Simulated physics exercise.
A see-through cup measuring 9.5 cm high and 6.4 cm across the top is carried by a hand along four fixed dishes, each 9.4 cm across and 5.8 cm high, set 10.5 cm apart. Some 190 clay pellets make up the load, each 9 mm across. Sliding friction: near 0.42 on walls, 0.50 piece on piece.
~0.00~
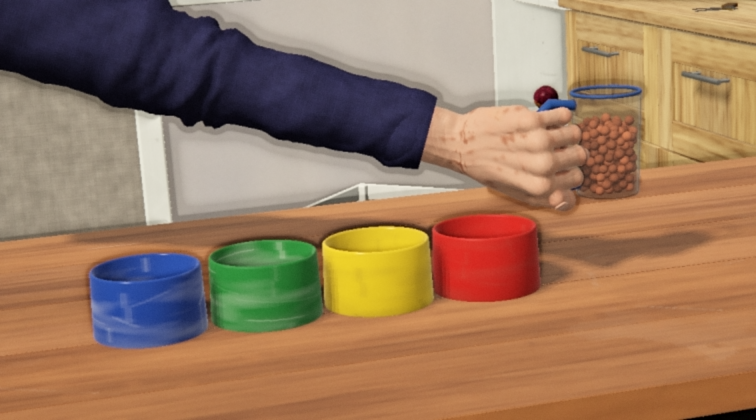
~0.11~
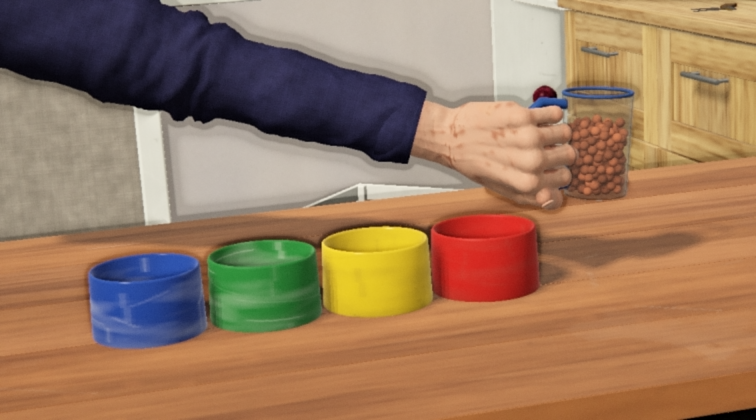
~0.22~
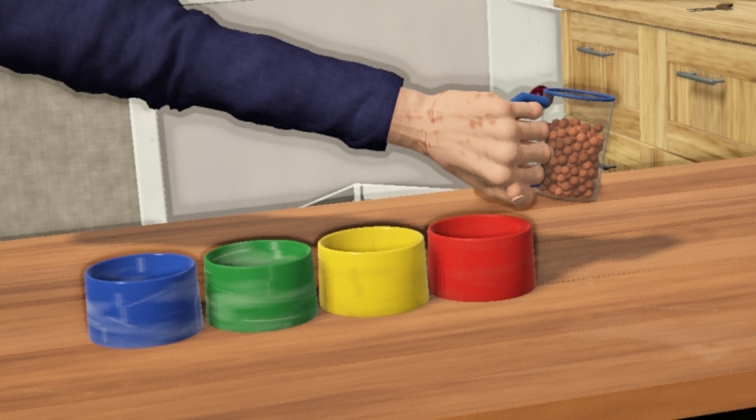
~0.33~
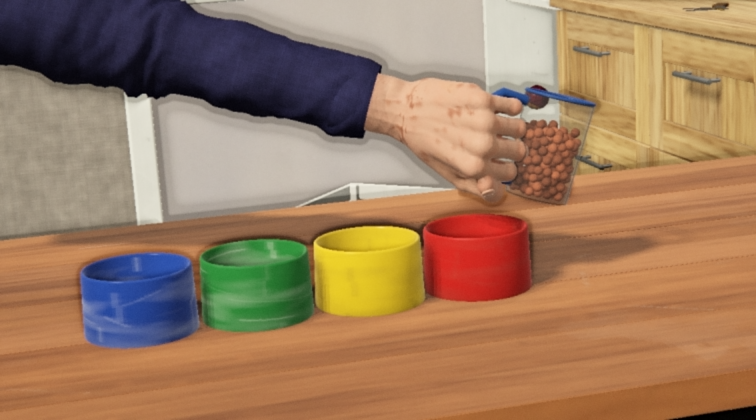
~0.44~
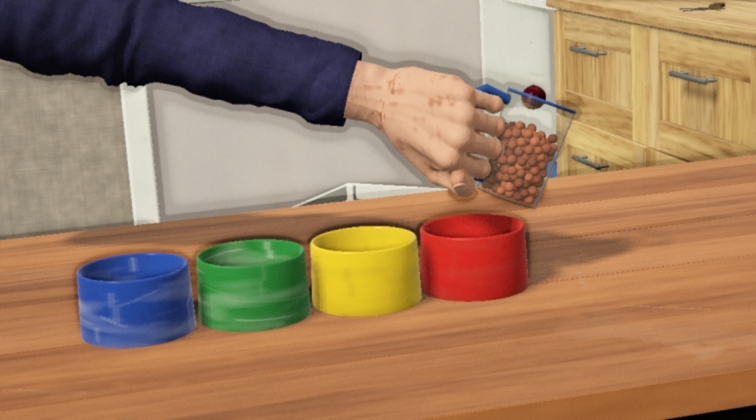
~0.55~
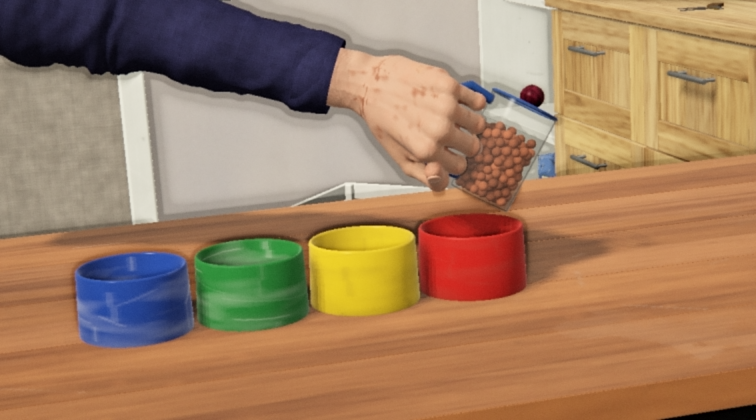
On a wooden tabletop near pale drawers, blue, green, yellow and red dishes stand in a row while a dark-sleeved arm holds a clear cup of reddish-brown pellets upright behind the red one. The hand moves the cup left, tilting it gradually until it leans clearly above the red dish's right side.
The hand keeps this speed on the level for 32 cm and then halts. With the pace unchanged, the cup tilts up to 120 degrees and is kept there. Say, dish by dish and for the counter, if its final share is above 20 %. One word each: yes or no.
Red dish: No; blue dish: No; green dish: No; yellow dish: Yes; counter: Yes.
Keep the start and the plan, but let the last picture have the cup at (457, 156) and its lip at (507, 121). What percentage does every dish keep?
The red dish keeps 0, the blue dish 0, the green dish 10 and the yellow dish 60.
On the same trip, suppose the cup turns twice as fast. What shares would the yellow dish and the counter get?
In that case you'd see yellow at 30 and the counter at 10.
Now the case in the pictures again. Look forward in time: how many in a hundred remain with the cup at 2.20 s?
It comes out close to 30 per cent.
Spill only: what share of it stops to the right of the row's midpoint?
60 per cent.
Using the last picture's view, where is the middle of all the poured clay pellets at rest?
About (349, 292).
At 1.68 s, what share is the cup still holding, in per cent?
Around 100 per cent of the load.
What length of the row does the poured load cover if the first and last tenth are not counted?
Spread: Around 9 cm.
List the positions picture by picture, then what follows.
In the first picture, cup at (607, 142), tilt 0 degrees, lip at (637, 89), moved 0.0 cm; middle of the pieces at (607, 156); red dish at (484, 227); yellow dish at (376, 240); green dish at (263, 254); blue dish at (145, 268).
In the second picture, cup at (597, 143), tilt 3 degrees, lip at (630, 91), moved 0.9 cm; middle of the pieces at (597, 158).
In the third picture, cup at (573, 145), tilt 10 degrees, lip at (611, 98), moved 3.0 cm; middle of the pieces at (571, 160).
In the fourth picture, cup at (548, 147), tilt 17 degrees, lip at (591, 104), moved 5.0 cm; middle of the pieces at (545, 162).
In the fifth picture, cup at (524, 149), tilt 23 degrees, lip at (572, 111), moved 7.1 cm; middle of the pieces at (519, 164).
In the sixth picture, cup at (502, 151), tilt 30 degrees, lip at (553, 119), moved 9.1 cm; middle of the pieces at (495, 165); red dish at (471, 226); yellow dish at (362, 240); green dish at (249, 253); blue dish at (131, 267). Its pace works out near 60 degrees a second; the hand travels 19 cm a second.
Then, at 1.22 s, tilt 72 degrees; cup holds 100 %.
Then, at 1.68 s, tilt 101 degrees; cup holds 100 %.
Then, at 2.20 s, tilt 120 degrees; cup holds 30 %, green 5 %, yellow 45 %.
In the end, at 3.1 s, red 0 %, blue 0 %, green 5 %, yellow 60 %, counter 35 %.
